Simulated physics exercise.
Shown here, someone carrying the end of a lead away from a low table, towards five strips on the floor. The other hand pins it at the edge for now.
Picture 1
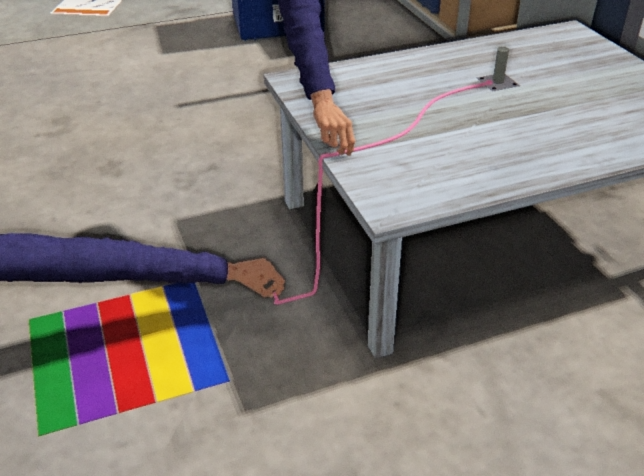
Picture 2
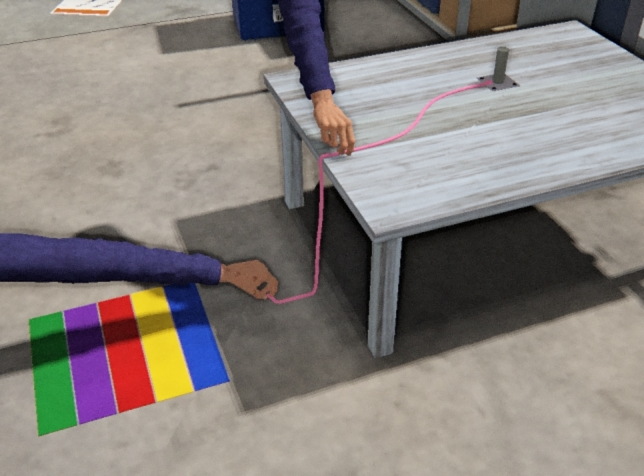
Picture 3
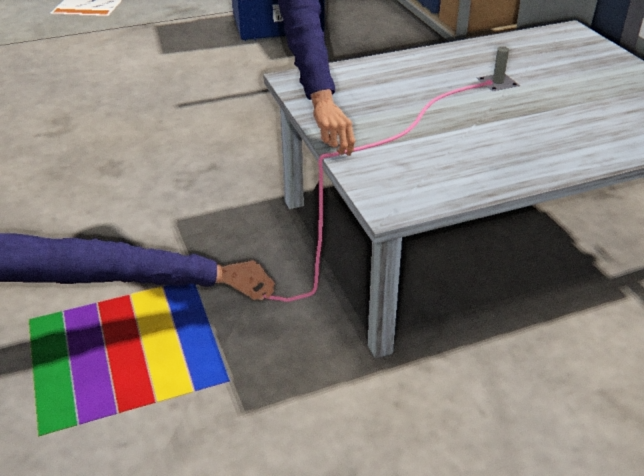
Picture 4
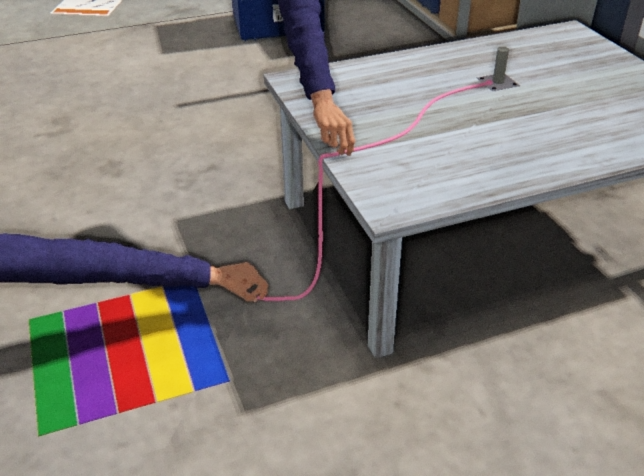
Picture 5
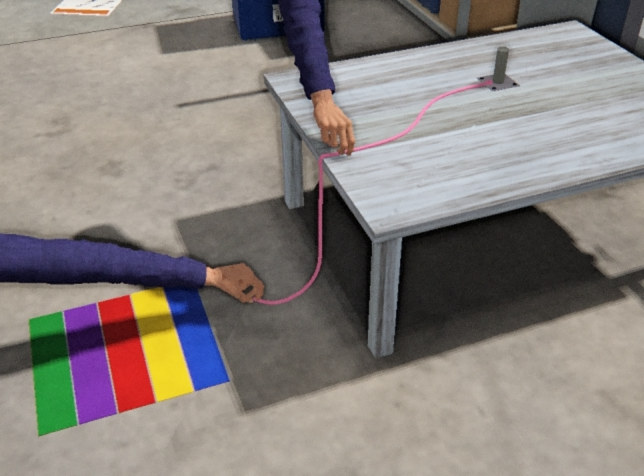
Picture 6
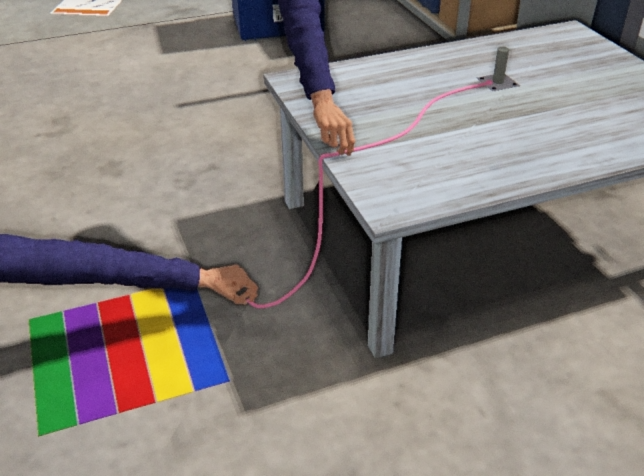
In this clip, one hand pins a pink cord at the edge of a low table while the other, holding its end near the floor, moves slightly left toward five coloured strips, and the hanging cord shifts into a smoother curve.
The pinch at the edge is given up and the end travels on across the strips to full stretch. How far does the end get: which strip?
The end stops over the yellow strip.
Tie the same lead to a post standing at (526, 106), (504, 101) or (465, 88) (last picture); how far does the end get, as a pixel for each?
The places are (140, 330), (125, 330) and (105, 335).
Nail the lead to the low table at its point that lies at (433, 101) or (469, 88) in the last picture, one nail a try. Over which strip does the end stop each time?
Try by try: Yellow; yellow.
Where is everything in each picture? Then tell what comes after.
End (275, 293); blue (206, 365); yellow (169, 375); red (133, 386); purple (94, 396); green (56, 407), in the first picture.
End (268, 295); lead through (465, 89) (422, 113) (383, 142) (321, 167) (320, 228) (316, 286), in the second picture.
End (264, 296), in the third picture.
End (258, 298); lead through (465, 89) (422, 113) (383, 142) (321, 167) (321, 228) (312, 285), in the fourth picture.
End (254, 299), in the fifth picture.
End (248, 300); lead through (465, 89) (422, 113) (383, 142) (321, 167) (320, 228) (299, 286), in the sixth picture.
Soon after, end near (218, 308); short of the strips.
Then, end near (180, 318); over blue.
At full stretch, end near (156, 324); over yellow. It gets as far as the yellow strip.
